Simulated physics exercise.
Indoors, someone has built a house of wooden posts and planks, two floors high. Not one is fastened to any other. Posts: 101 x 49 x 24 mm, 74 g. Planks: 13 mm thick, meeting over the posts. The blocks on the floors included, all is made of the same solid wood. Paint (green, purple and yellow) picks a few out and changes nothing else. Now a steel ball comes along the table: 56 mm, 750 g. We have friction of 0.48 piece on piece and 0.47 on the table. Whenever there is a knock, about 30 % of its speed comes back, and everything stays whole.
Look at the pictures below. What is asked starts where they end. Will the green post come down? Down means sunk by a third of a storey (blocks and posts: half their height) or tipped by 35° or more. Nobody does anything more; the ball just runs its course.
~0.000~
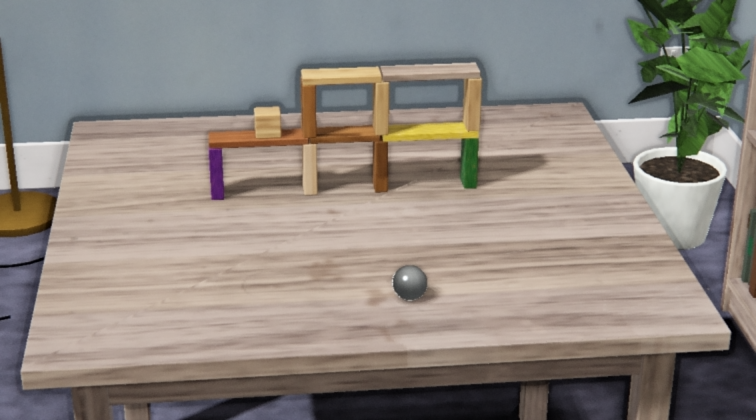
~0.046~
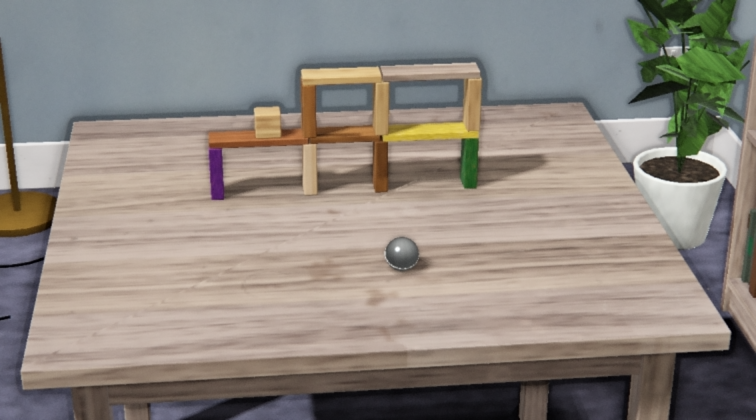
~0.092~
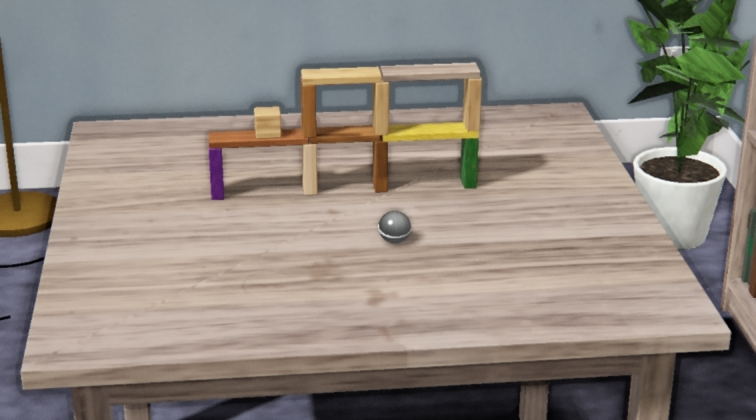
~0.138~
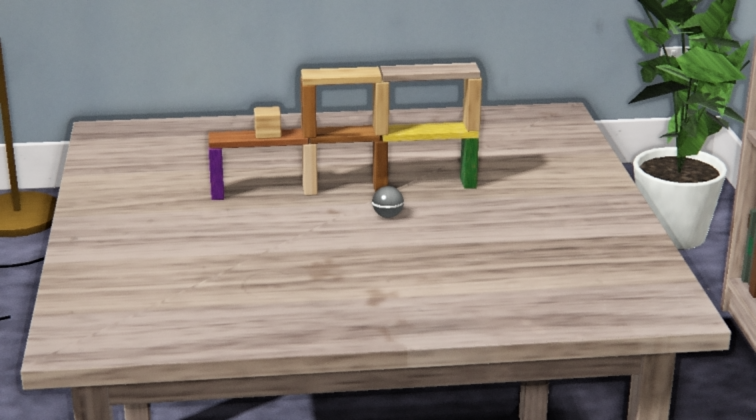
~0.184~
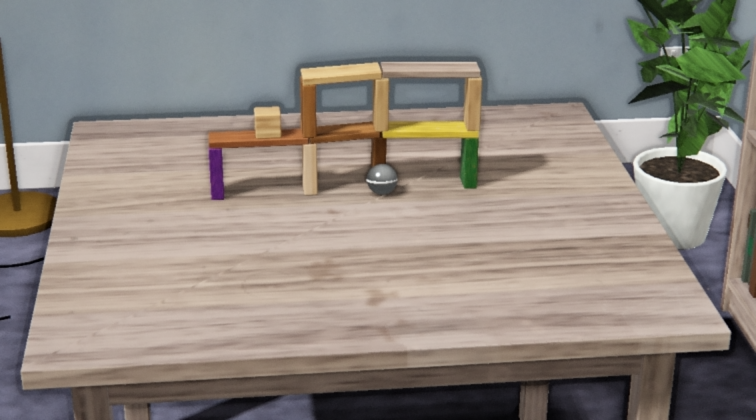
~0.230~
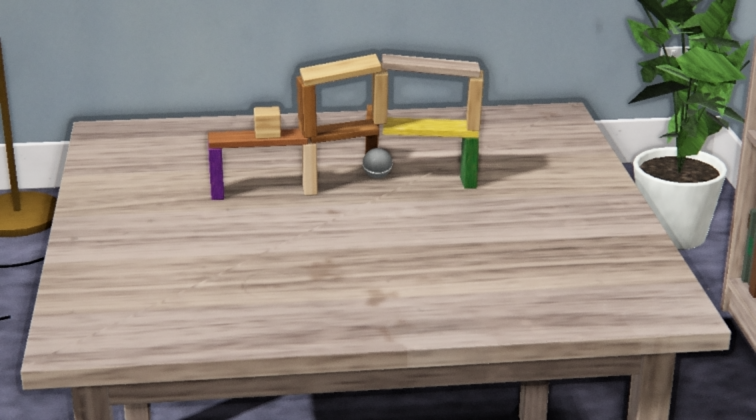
Yes.
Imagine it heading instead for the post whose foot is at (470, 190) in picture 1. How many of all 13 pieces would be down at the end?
Then 4.
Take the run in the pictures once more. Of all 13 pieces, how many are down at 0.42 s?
It's 6 by that point.
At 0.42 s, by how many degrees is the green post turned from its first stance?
Tilt from start: Approx. 5 degrees.
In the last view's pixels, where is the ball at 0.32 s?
Location: Close to (369, 133).
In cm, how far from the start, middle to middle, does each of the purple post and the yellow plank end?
Purple ends up 0 cm away; yellow ends up 10 cm away.
After 0.32 s, ball still moving; 2 of the 13 pieces down; green post unmoved; yellow plank leaning 20°, 19 mm lower.
After 0.42 s, ball still moving; 6 of the 13 pieces down; green post leaning 5°; yellow plank leaning 36°, 43 mm lower.
After 0.62 s, ball still moving; 8 of the 13 pieces down; green post on its side; yellow plank leaning 10°, 9 cm lower.
After 0.90 s, ball still moving; 9 of the 13 pieces down; green post on its side; yellow plank leaning 14°, 9 cm lower.
At rest (1.3 s), ball rolling away; 9 of the 13 pieces down; green post on its side; yellow plank leaning 10°, 9 cm lower; purple post unmoved. As the last picture would show them, middles, green post near (500, 182), yellow plank near (450, 162).
